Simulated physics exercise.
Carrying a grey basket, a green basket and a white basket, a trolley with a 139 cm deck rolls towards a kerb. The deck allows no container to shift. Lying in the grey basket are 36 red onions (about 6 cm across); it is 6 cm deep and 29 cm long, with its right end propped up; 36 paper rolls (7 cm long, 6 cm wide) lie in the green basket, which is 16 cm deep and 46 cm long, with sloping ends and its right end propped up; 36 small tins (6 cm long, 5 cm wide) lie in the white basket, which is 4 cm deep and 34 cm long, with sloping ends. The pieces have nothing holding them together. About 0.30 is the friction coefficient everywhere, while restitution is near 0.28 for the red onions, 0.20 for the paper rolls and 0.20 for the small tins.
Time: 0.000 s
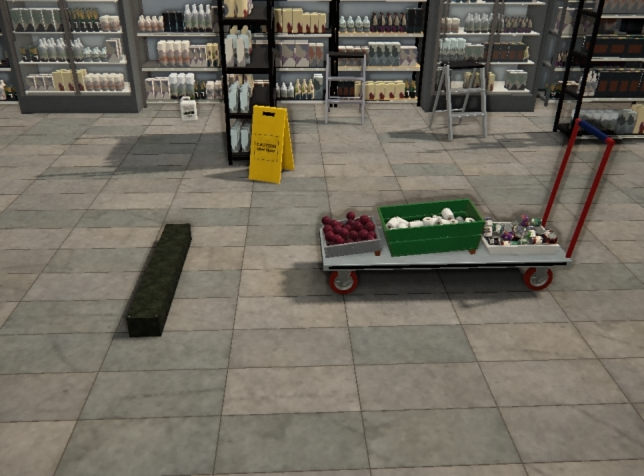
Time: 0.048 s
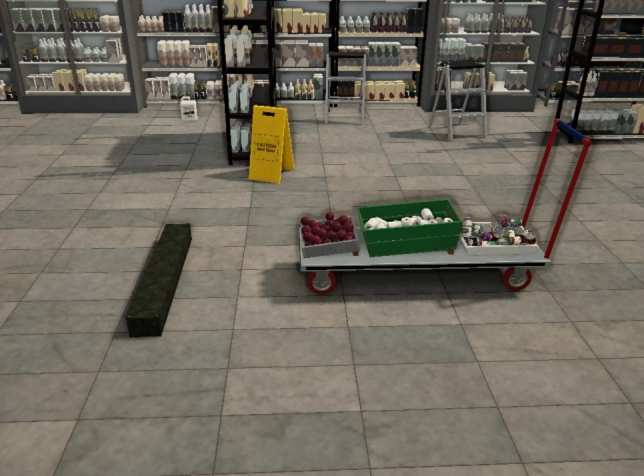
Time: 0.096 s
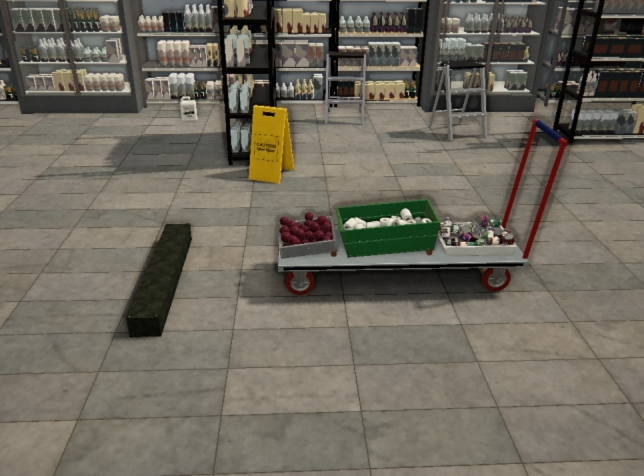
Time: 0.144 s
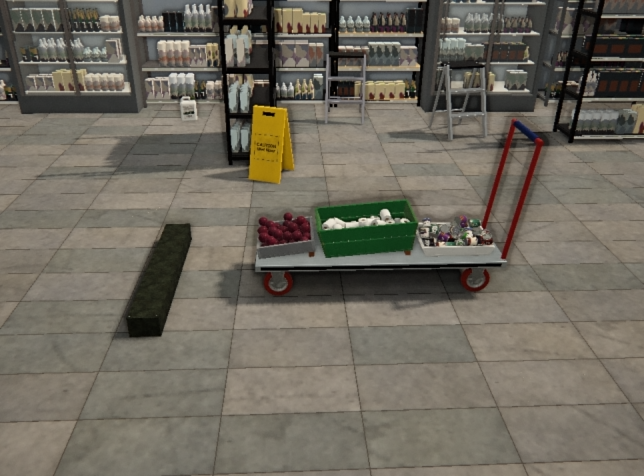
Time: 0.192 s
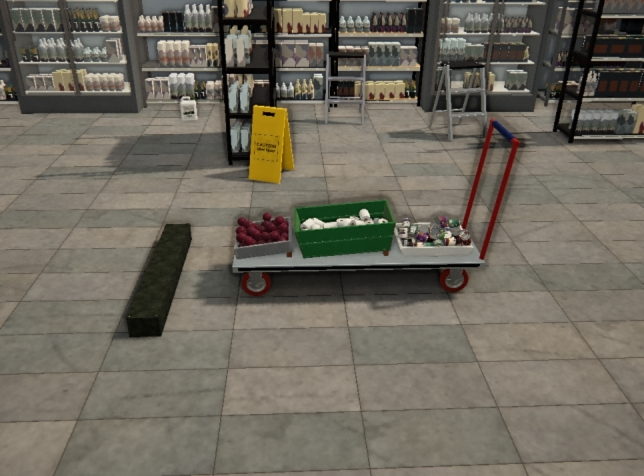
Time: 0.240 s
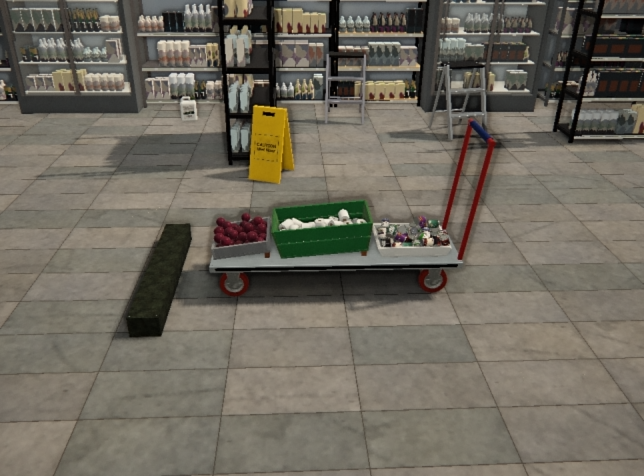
A flatbed trolley with red wheels and a tall red handle at its right end stands on a grey tiled shop floor, seen from slightly above. It carries dark red onions in a grey basket, white rolls in a green one and small mixed-coloured items in a pale one, with a dark kerb to the left and a yellow sign and stocked shelves behind. The trolley rolls steadily left towards the kerb, its load staying in place, while the camera remains still.
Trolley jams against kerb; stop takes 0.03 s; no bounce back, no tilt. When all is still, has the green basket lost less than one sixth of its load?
Losses never reach one sixth.
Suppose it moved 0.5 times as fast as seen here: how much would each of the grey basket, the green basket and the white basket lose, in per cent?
Grey basket 30, green basket 0, white basket 20 per cent.
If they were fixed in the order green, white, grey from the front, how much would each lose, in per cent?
Grey basket 40 %, green basket 0 %, white basket 40 %.
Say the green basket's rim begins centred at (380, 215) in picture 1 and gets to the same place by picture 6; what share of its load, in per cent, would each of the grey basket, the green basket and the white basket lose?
Under that change it'd be grey basket at 30, green basket at 0 and white basket at 10 percent.
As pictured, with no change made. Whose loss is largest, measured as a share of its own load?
The grey basket.
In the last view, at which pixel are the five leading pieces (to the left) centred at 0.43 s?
Roughly at (144, 233).
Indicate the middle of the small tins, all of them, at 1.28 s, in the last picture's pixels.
Pixel (347, 240), give or take.
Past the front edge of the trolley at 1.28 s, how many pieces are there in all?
Approx. 16 pieces ahead of the front edge.
After 0.33 s, impact.
After 0.43 s, 9 of 36 out of the grey basket, 0 of 36 out of the green basket and 6 of 36 out of the white basket.
After 0.55 s, 14 of 36 out of the grey basket, 0 of 36 out of the green basket and 8 of 36 out of the white basket.
After 0.78 s, 16 of 36 out of the grey basket, 1 of 36 out of the green basket and 13 of 36 out of the white basket.
Final count (at 1.28 s), 16 of 36 out of the grey basket, 1 of 36 out of the green basket and 12 of 36 out of the white basket. Asked share, 1 of 36, 3 per cent.
